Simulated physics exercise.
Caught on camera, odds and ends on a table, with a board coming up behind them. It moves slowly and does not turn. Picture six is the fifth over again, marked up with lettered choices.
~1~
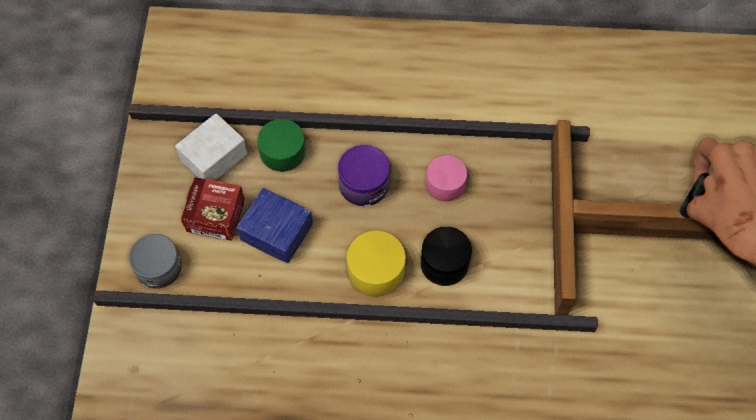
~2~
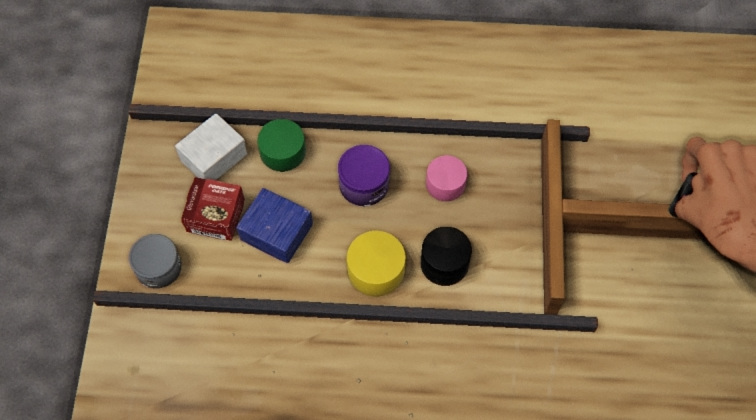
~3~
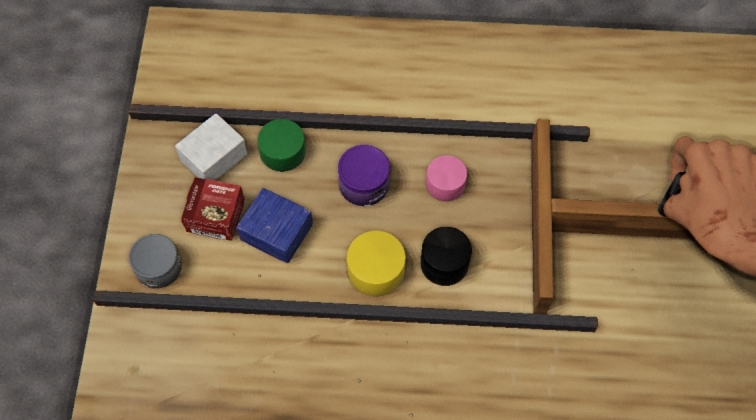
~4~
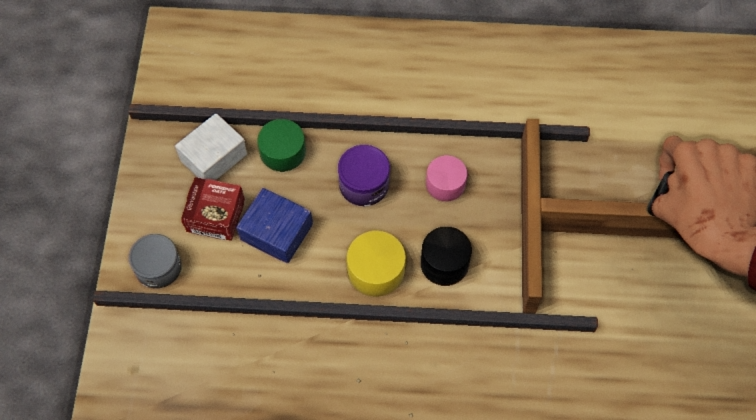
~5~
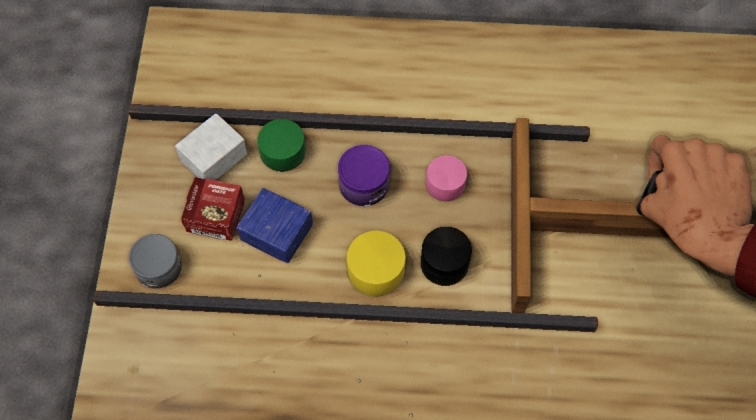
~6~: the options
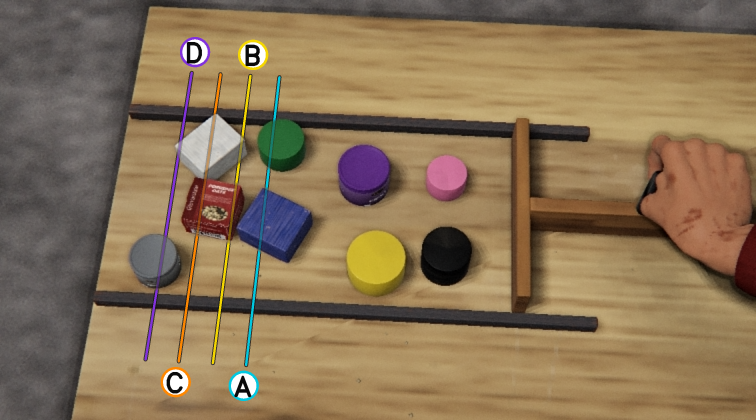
A hand slowly pushes a wooden board left toward small tins and blocks on a table.
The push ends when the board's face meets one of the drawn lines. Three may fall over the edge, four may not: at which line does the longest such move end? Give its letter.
As far as mark C.
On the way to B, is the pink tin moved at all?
Yes.
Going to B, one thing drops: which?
The red packet.
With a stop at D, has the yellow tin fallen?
No.
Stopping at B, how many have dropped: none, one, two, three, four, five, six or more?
In all, one.
On the marked copy, A at (264, 211); B at (233, 210); C at (201, 208); D at (170, 206).
Following C. Soon after the start, board (406, 197); yellow tin (321, 269); black tin (372, 251).
Later, board (289, 191); red packet (160, 192); white block (193, 149).
In the end, board (201, 187); red packet over the edge; grey jar (107, 267); one fallen.
As for the rest, A is within the limit but short; B is within the limit but short; D drops five.
